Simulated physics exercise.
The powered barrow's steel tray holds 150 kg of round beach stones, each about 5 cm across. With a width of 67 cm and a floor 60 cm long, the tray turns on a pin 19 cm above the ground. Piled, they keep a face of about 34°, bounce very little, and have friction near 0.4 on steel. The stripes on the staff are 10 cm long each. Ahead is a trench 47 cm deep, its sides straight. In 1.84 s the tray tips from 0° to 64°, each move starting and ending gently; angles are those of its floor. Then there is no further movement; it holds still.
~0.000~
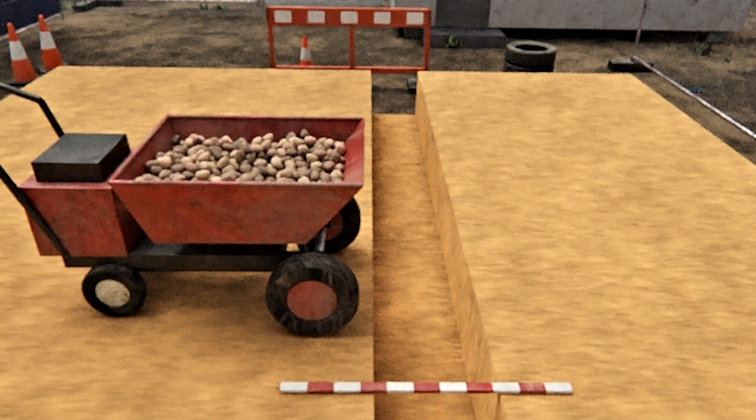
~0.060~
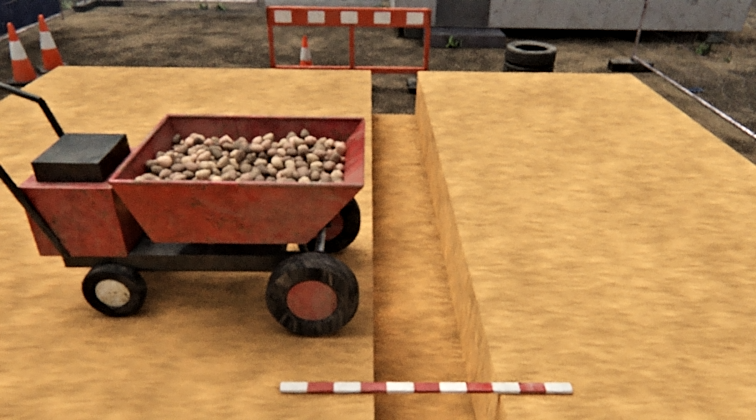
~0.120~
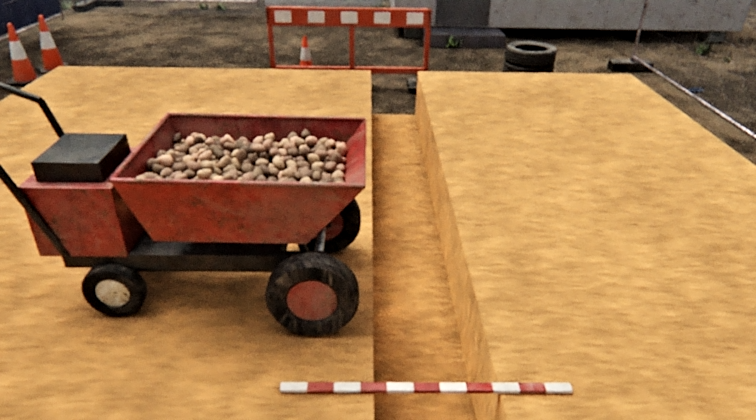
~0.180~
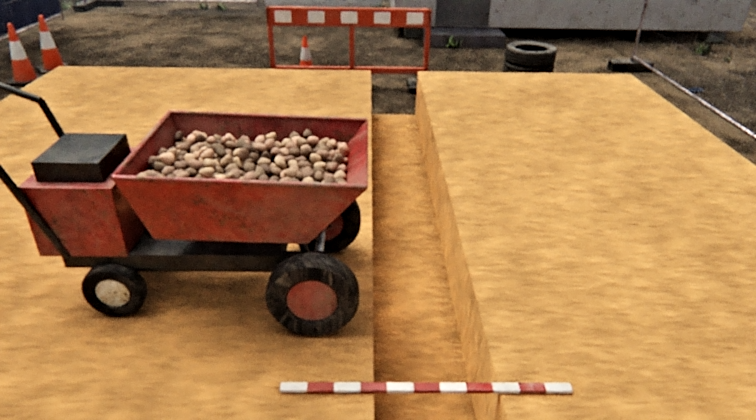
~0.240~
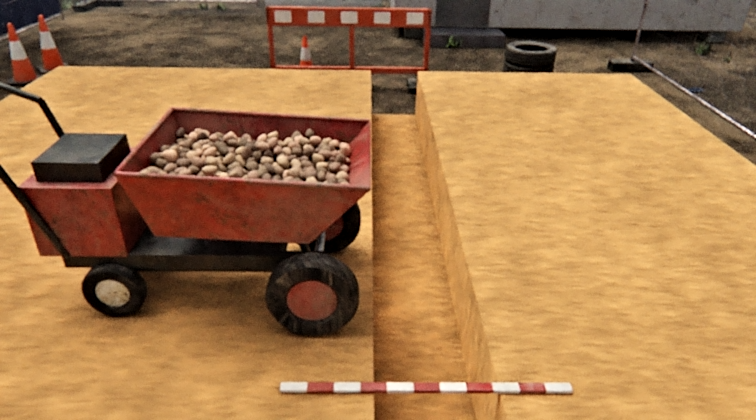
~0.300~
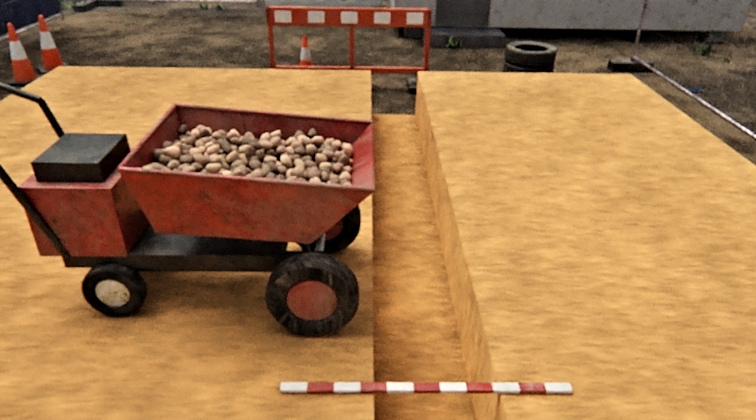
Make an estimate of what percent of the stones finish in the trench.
About 59 percent.
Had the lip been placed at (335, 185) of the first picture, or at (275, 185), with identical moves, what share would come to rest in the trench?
From the first place around 80 per cent, from the other around 100.
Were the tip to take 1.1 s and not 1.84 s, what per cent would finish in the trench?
Roughly 50% would finish there.
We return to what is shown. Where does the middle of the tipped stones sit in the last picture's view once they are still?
I'd put it close to (457, 345).
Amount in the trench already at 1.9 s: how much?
20 per cent, give or take.
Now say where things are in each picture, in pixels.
The first frame shows lip at (362, 186), floor tilted 0°, highest stones at (251, 150).
In the second frame, the tray is at 0°, its lip at (363, 186); the top of the load is at (252, 150); the stones move at 0.1 m/s on average.
The third frame shows lip at (364, 186), floor tilted 1°, highest stones at (243, 148); the stones move at 0.1 m/s on average.
The fourth frame shows lip at (367, 187), floor tilted 2°, highest stones at (238, 147); the stones move at 0.2 m/s on average.
In the fifth frame, the tray is at 3°, its lip at (370, 188); the top of the load is at (236, 146); the stones move at 0.2 m/s on average.
In the sixth frame, the tray is at 5°, its lip at (374, 190); the top of the load is at (225, 144); the stones move at 0.3 m/s on average.
After 1.4 s the floor is at 54°; 99 % in the tray, 1 % in the trench; the foremost stones are at (461, 241).
After 1.9 s the floor is at 64°; 55 % in the tray, 18 % in the trench, 27 % past the trench; the foremost stones are at (573, 278).
After 2.3 s the floor is at 64°; 31 % in the tray, 28 % in the trench, 41 % past the trench; the foremost stones are at (641, 288).
After 4.2 s the floor is at 64°; 0 % in the tray, 59 % in the trench, 41 % past the trench; the foremost stones are at (664, 281).
